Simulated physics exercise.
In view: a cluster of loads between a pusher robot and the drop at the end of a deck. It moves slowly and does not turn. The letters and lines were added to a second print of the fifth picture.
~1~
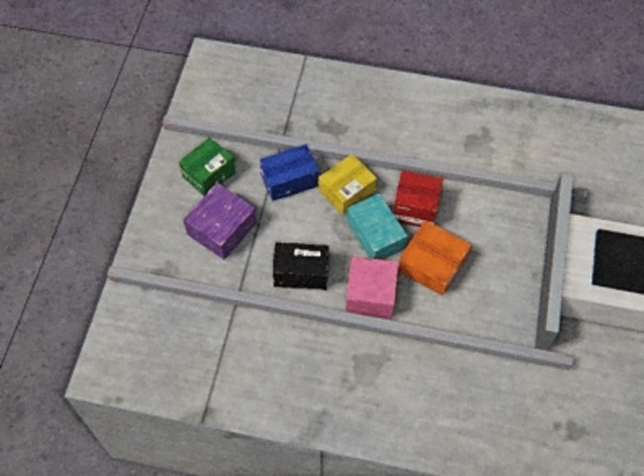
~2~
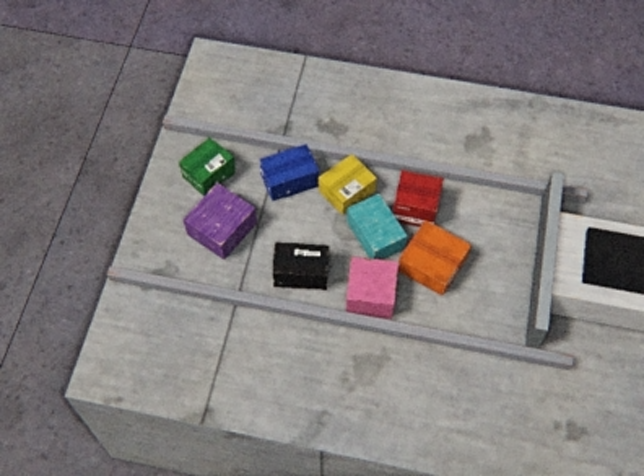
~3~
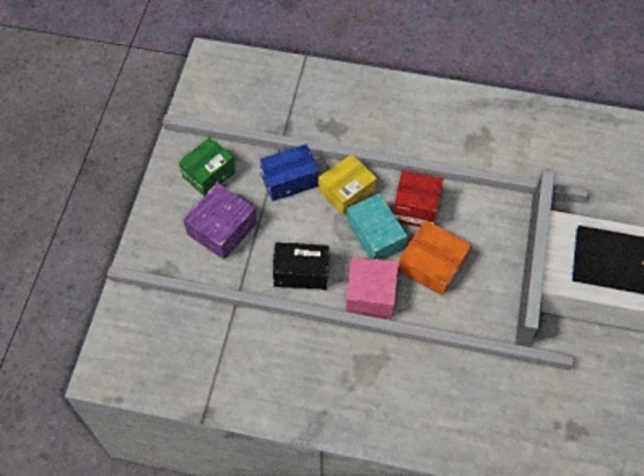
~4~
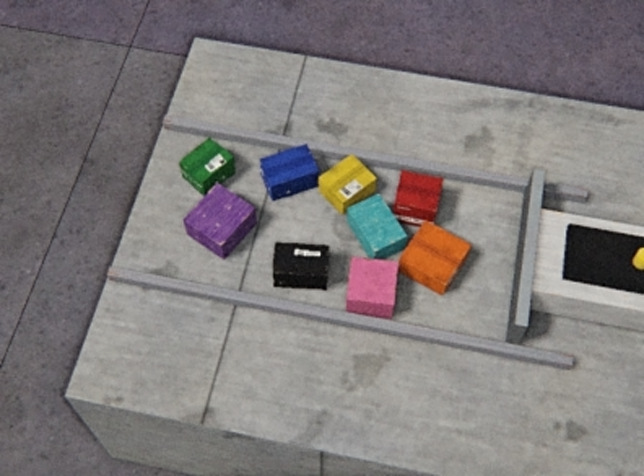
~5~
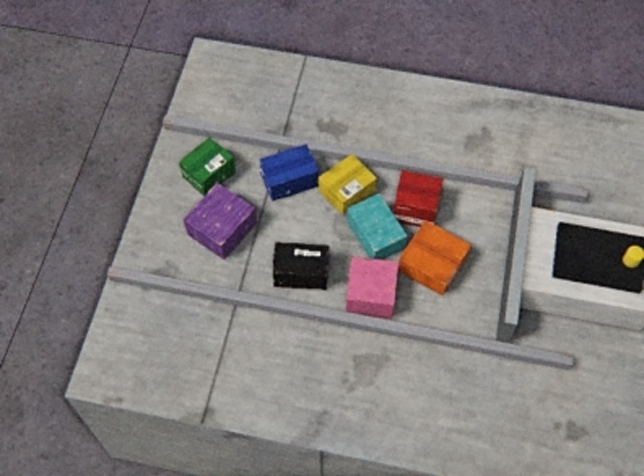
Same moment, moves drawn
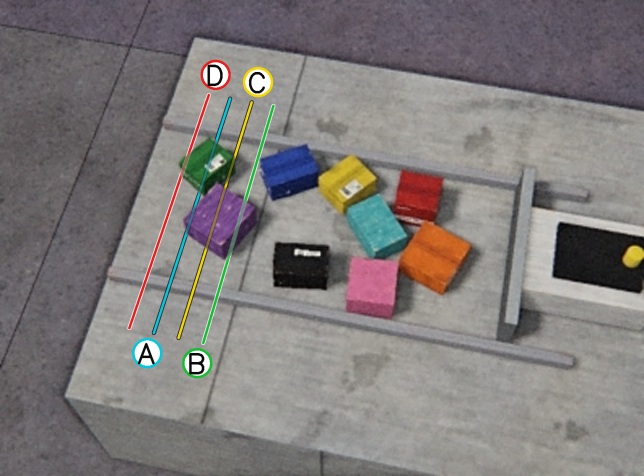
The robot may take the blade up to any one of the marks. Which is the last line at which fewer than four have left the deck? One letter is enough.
Up to line C.
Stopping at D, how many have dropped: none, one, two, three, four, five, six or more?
By then, six or more.
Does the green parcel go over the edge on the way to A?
Yes.
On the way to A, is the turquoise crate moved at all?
Yes.
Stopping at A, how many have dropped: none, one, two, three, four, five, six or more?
By then, six or more.
On the marked copy, A at (195, 207); B at (241, 216); C at (218, 212); D at (172, 203).
Taking C. A third of the way, robot (479, 234); pink crate (367, 290); yellow box (339, 181).
Two thirds of the way, robot (367, 214); green parcel (168, 161); purple crate (173, 213).
When it is over, robot (285, 199); green parcel over the edge; purple crate over the edge; three fallen.
As for the rest, A drops six; B is within the limit but short; D drops six.
